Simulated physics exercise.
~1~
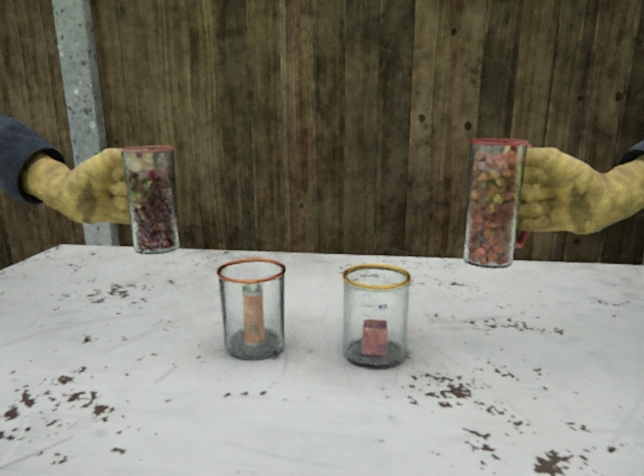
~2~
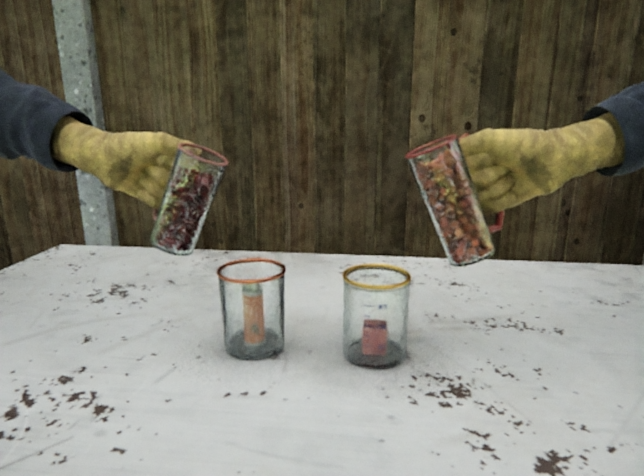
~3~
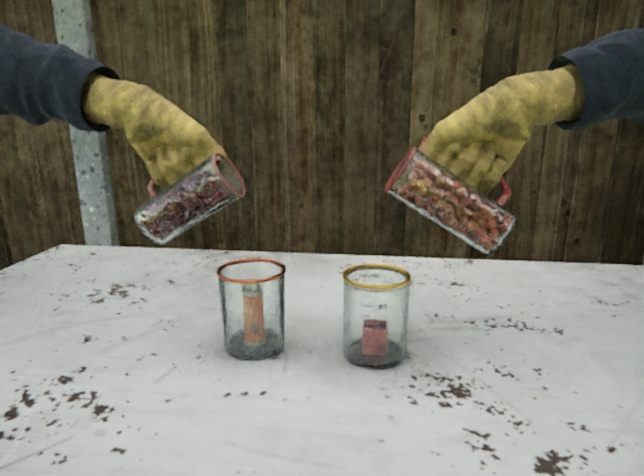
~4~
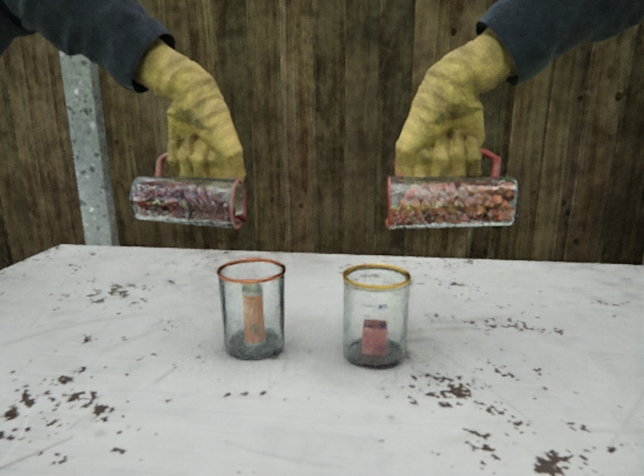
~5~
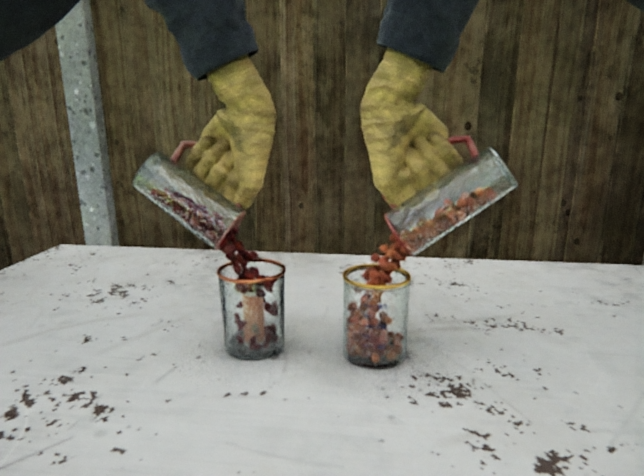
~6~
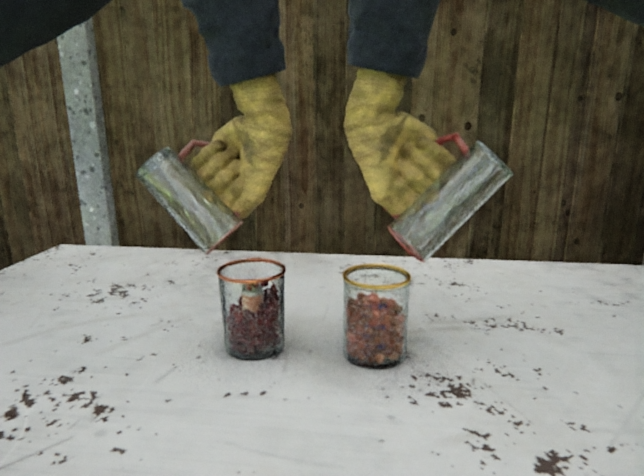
We see two yellow-gloved hands tip cups of small reddish pieces over two clear containers, each with an object standing inside, and pour until both cups are empty; the left object still shows above the pieces, while the right one is covered.
